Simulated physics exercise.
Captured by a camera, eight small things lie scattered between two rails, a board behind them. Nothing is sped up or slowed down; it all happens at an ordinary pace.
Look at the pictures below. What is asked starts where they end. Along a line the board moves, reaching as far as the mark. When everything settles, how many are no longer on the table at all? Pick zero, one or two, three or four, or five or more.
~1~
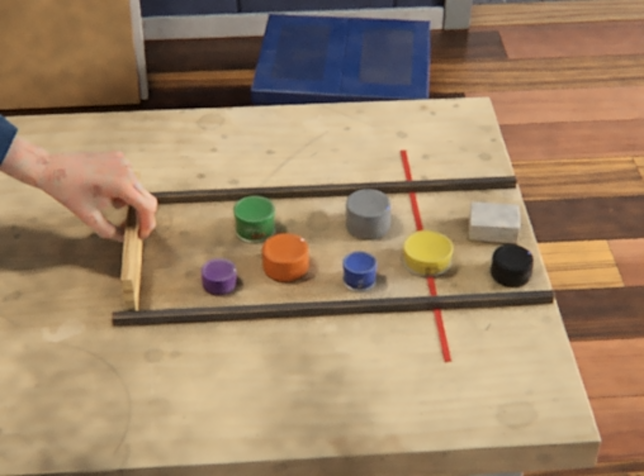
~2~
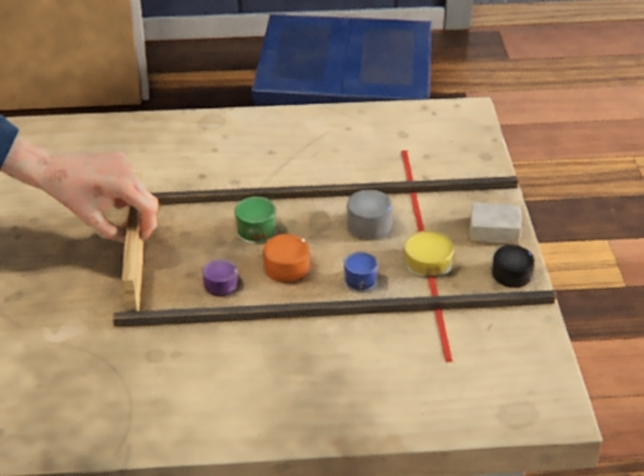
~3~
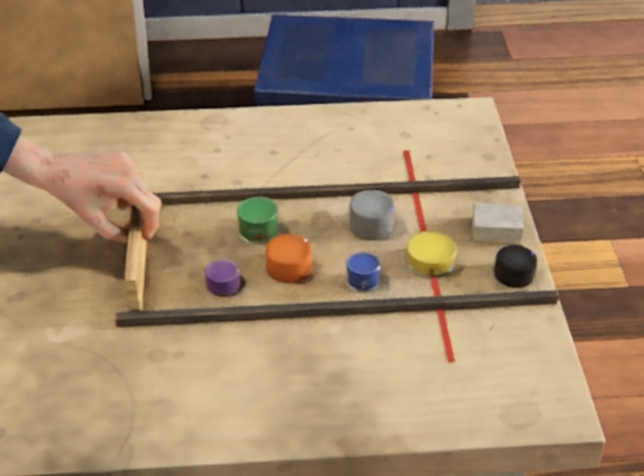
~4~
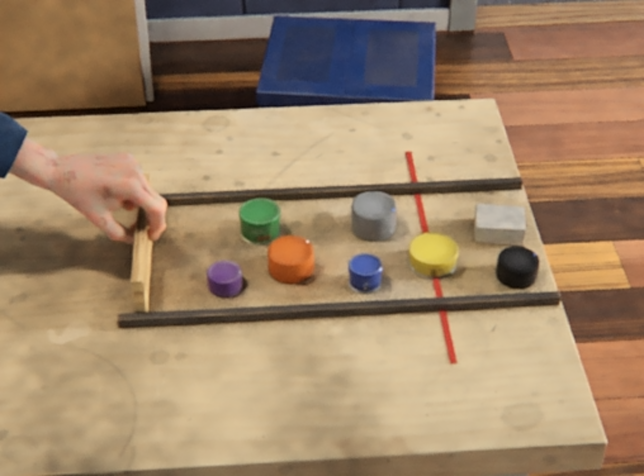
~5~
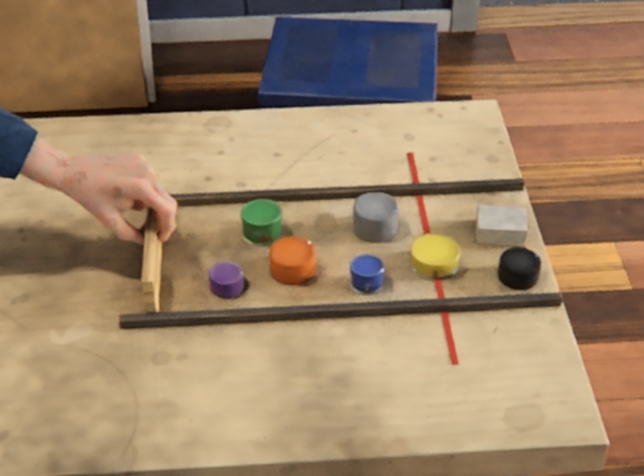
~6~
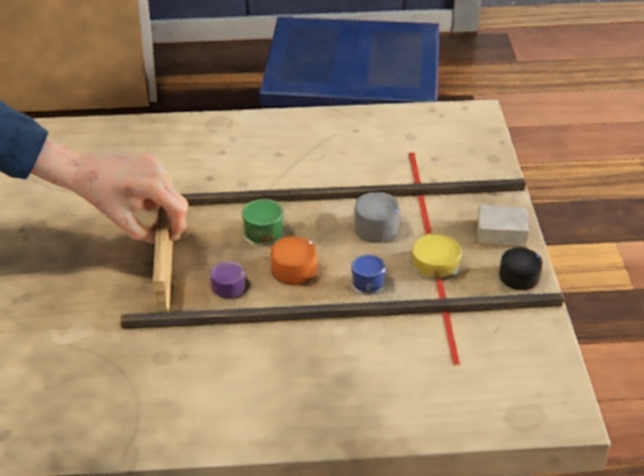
Zero are off the table.
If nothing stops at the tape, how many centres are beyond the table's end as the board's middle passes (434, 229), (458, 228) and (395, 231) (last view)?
The numbers are 0, 2 and 0.
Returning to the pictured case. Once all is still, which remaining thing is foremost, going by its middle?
The white block ends nearest.
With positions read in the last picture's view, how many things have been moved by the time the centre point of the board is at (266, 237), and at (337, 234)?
Respectively 3 and 5.
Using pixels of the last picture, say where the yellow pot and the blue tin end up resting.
The yellow pot ends at (499, 257) and the blue tin at (491, 282).
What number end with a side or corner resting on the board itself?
Tally at the end: 3.
Soon after, none off yet; black lid at rest near (521, 269); white block at rest near (503, 225); yellow pot at rest near (436, 257).
Then, none off yet; black lid at rest near (521, 269); white block at rest near (503, 225); yellow pot moved a little near (454, 256).
At rest, the number that fall off is zero.
